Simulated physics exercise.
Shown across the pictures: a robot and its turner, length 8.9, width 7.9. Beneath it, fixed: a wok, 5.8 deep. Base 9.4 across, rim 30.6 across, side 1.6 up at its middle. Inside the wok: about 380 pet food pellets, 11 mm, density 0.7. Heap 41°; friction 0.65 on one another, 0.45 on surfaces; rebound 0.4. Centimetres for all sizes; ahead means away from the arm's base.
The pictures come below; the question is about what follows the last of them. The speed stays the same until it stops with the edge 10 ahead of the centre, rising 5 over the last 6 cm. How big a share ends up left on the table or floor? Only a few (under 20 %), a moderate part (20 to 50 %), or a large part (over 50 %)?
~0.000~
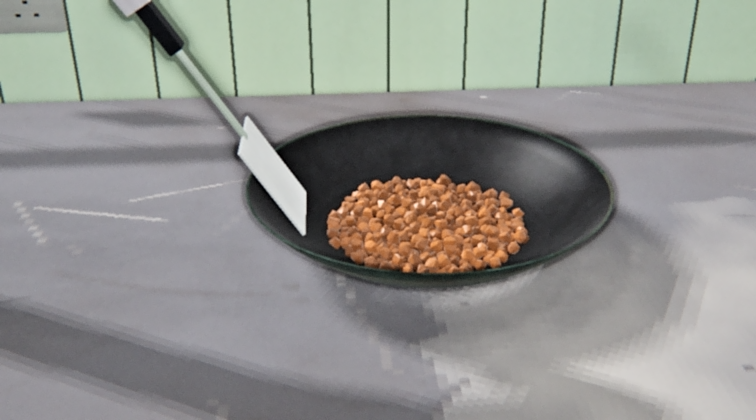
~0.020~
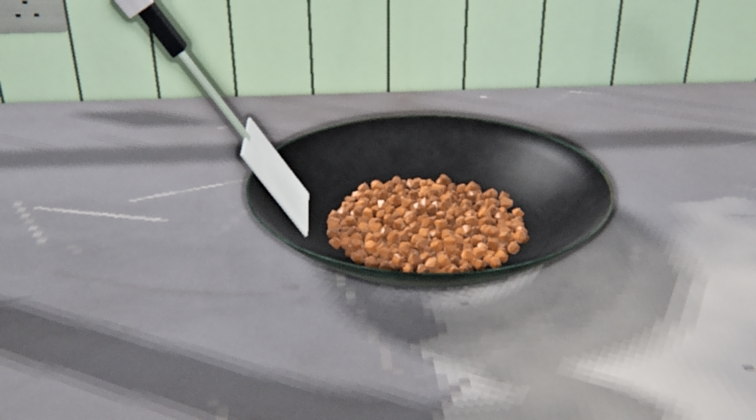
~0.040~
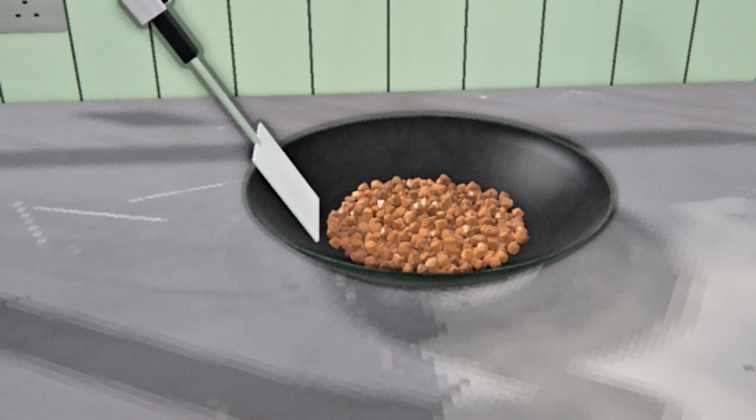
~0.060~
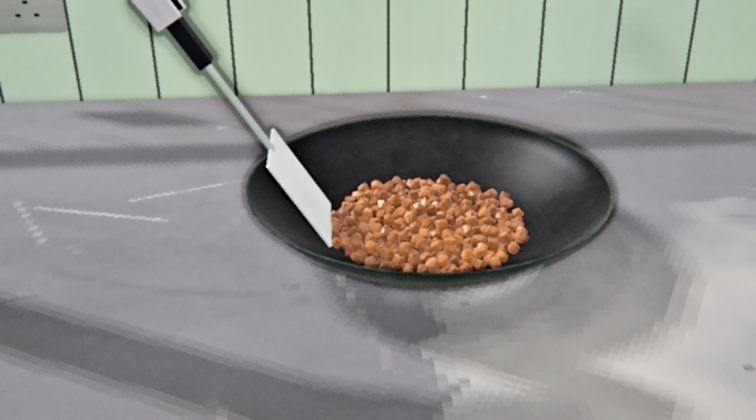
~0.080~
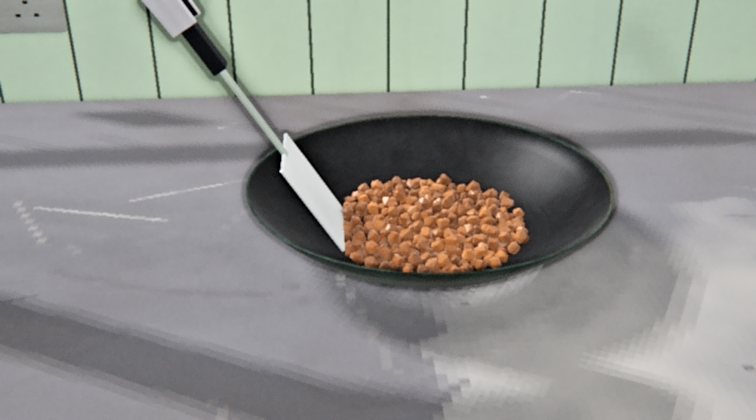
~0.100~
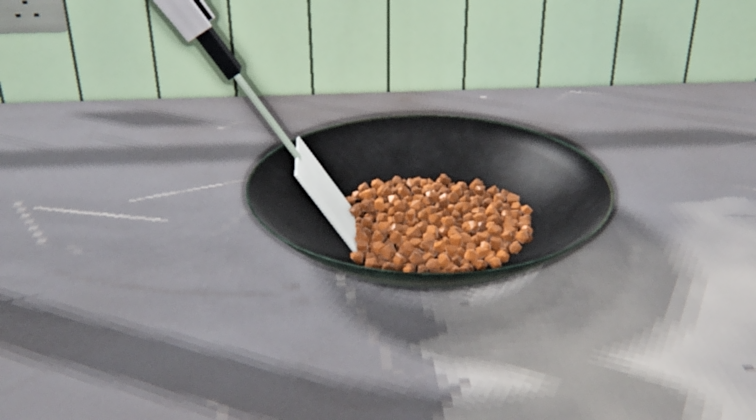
Only a few.
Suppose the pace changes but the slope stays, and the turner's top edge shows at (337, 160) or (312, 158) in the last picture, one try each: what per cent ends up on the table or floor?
Respectively, some 20 and 15 per cent.
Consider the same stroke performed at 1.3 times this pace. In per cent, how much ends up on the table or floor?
Something close to 15 per cent ends up on the table or floor.
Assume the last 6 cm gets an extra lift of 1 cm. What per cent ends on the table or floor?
I'd reckon around 25 per cent.
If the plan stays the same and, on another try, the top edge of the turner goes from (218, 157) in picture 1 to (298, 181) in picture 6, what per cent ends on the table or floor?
Some 15 per cent.
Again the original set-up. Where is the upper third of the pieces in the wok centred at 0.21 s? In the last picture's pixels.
Roughly pixel (513, 204).
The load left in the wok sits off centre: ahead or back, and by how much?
What stays is shifted forward by around 5.5 cm.
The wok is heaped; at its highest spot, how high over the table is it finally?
Some 6.0 cm above the table.
By 0.21 s, sloping 58°, highest piece 5 above the table; 378 in the wok.
By 0.33 s, sloping 58°, highest piece 7 above the table; 375 in the wok, 3 on the blade or in flight.
By 0.58 s, sloping 58°, highest piece 6 above the table; 336 in the wok, 41 on the table or floor, 1 on the blade or in flight.
By 1.63 s, sloping 58°, highest piece 6 above the table; 336 in the wok, 42 on the table or floor.
Final count, 336 in the wok, 42 on the table or floor. That is 11 % on the table or floor.
